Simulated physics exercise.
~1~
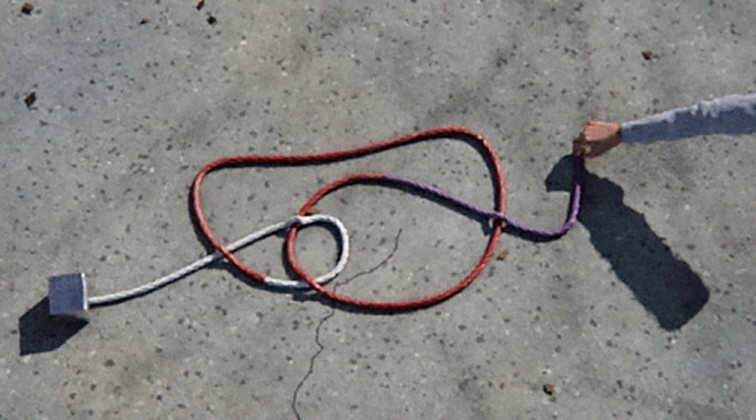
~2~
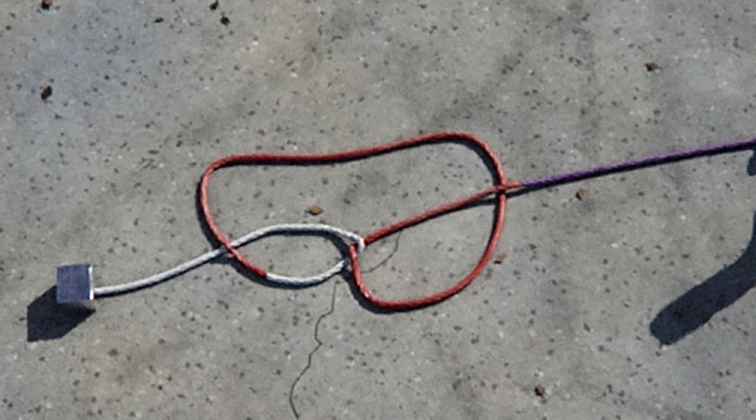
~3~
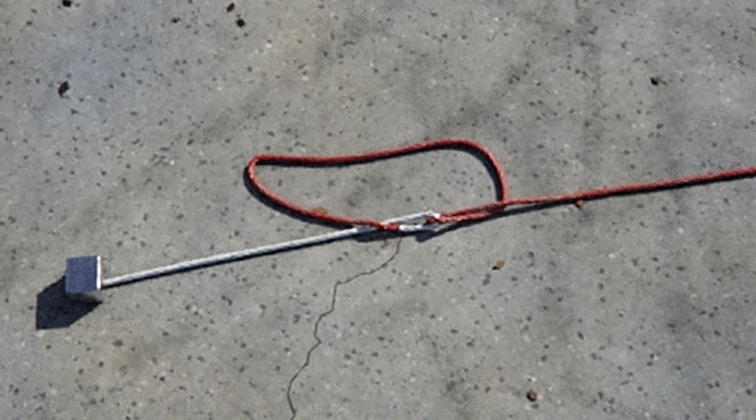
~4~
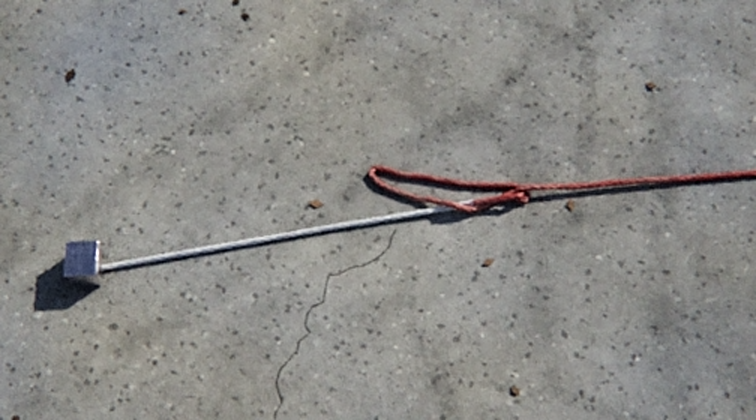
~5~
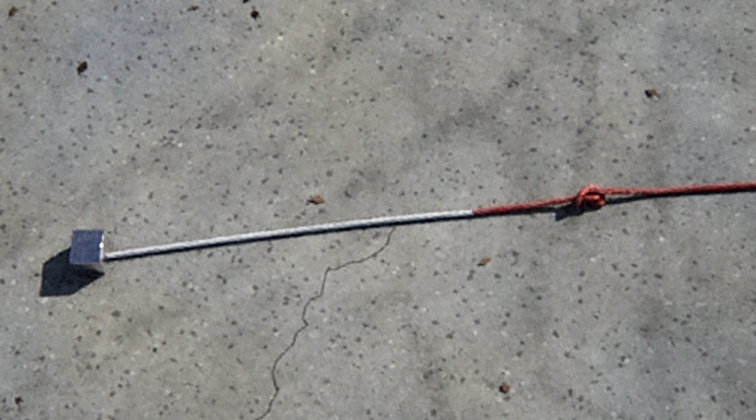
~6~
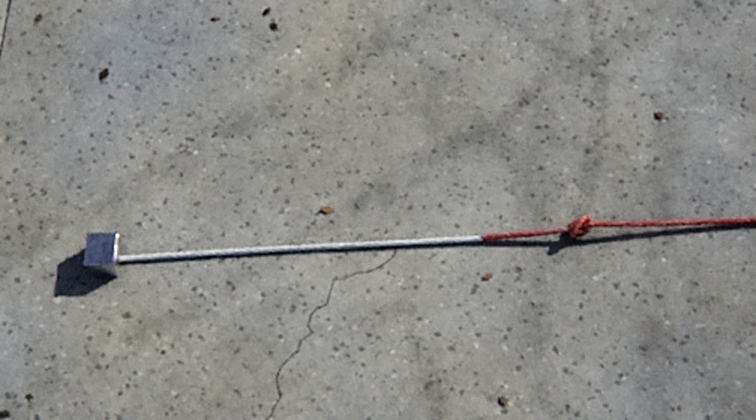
In this clip, a hand pulls the purple end of a looped white, red and purple rope to the right across speckled concrete while the other end stays held at a small block, and the loops shrink until a tight red knot remains in the straightened rope.
